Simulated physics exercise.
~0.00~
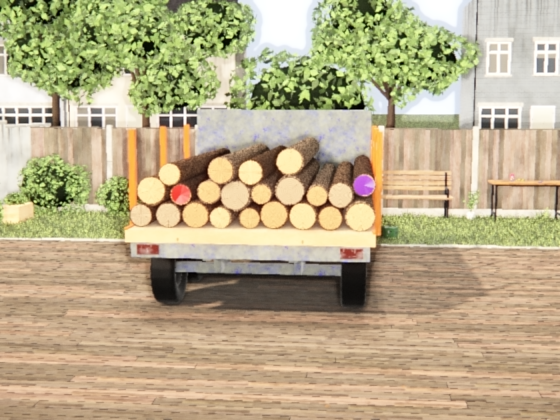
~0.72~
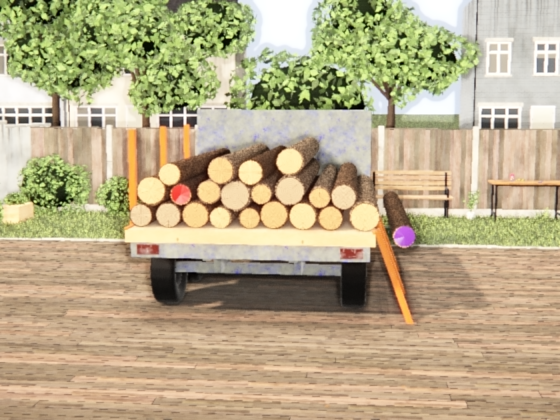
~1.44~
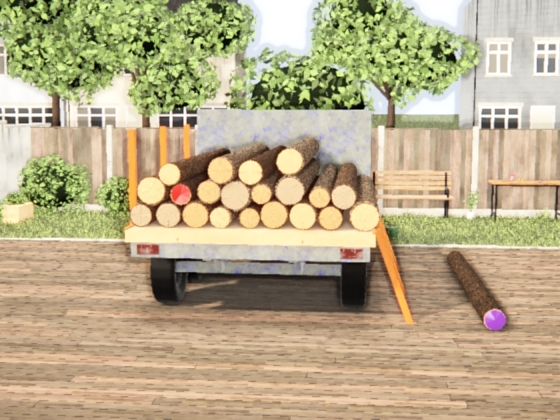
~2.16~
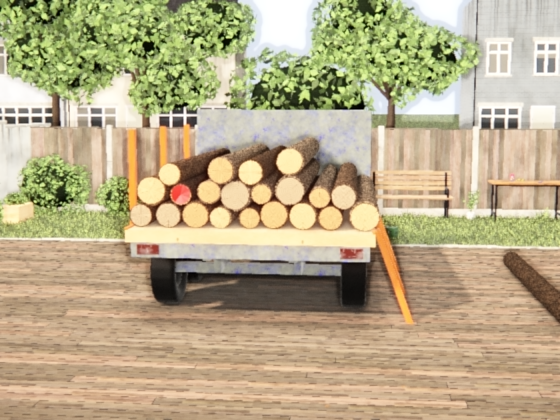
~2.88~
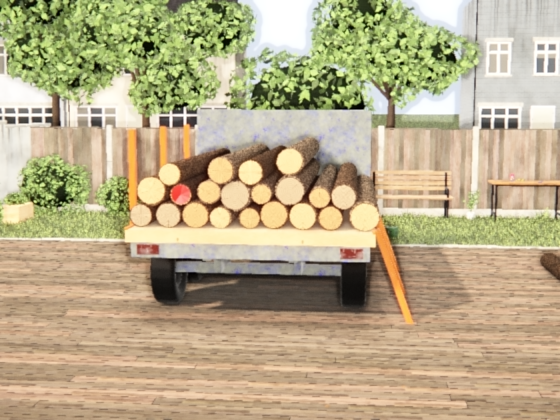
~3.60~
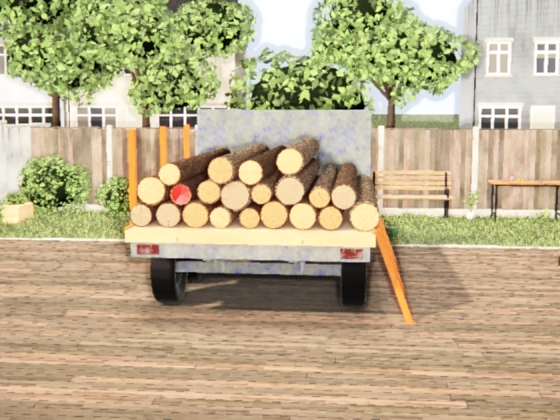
Orange posts on the right side of a parked trailer stacked with logs swing out and down, and a purple-ended log drops off that side, then rolls away across the ground out of view to the right, while the red-ended log and the rest of the pile stay on the deck.
